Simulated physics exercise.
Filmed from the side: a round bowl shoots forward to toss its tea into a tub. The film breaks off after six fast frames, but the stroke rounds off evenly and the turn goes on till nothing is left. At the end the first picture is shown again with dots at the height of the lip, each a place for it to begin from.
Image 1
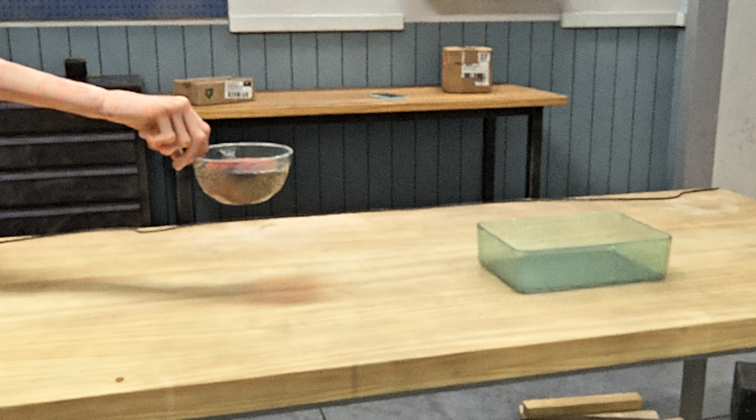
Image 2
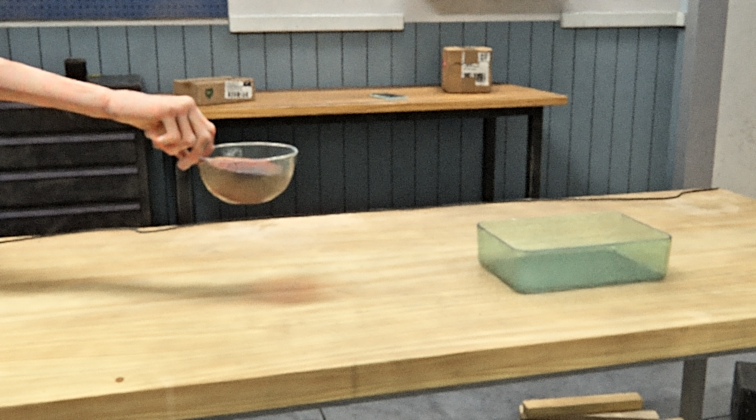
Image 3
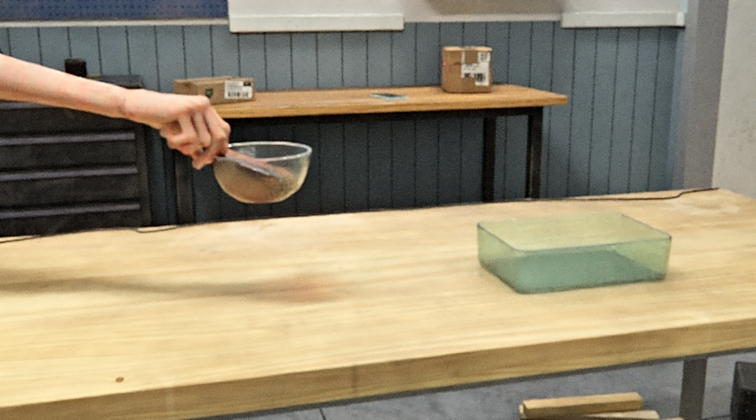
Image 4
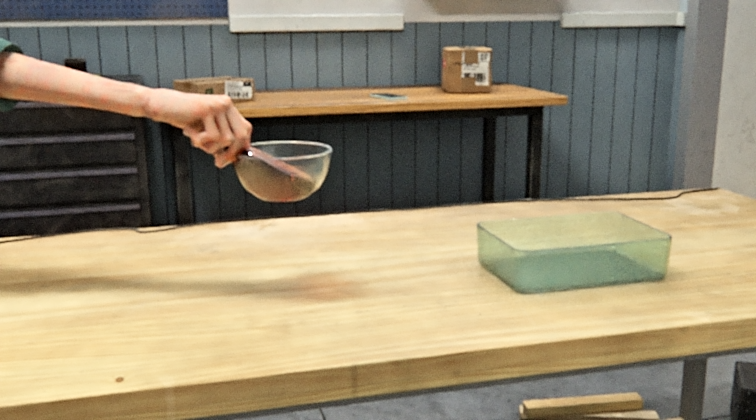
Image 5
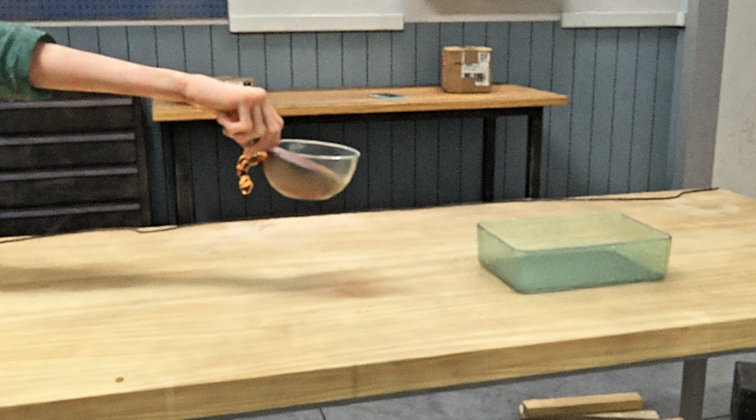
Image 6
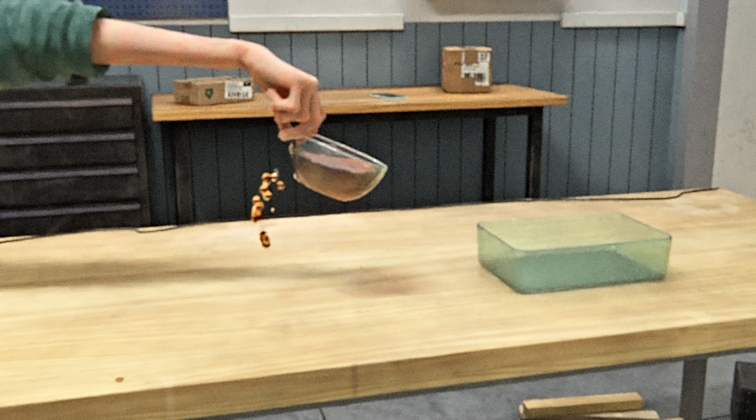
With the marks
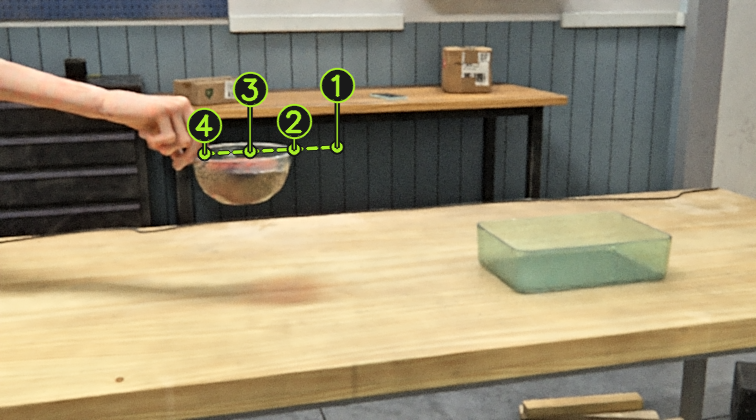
A hand moves a clear round bowl right and tips it as orange-brown bits drop behind.
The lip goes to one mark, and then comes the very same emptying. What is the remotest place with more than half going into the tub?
That is place 1.
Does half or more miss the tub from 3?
Yes.
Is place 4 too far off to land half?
Yes, that goes wrong.
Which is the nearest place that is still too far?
Place 2.
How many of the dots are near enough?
One of the four.
In lime, 1 at (337, 147); 2 at (294, 149); 3 at (250, 151); 4 at (204, 153).
With 1, about 68 % lands in the tub, 18 % falls short and 14 % goes beside or beyond.
With 2, about 24 % lands in the tub, 70 % falls short and 7 % goes beside or beyond.
With 3, about 0 % lands in the tub, 98 % falls short.
With 4, about 0 % lands in the tub, 100 % falls short.
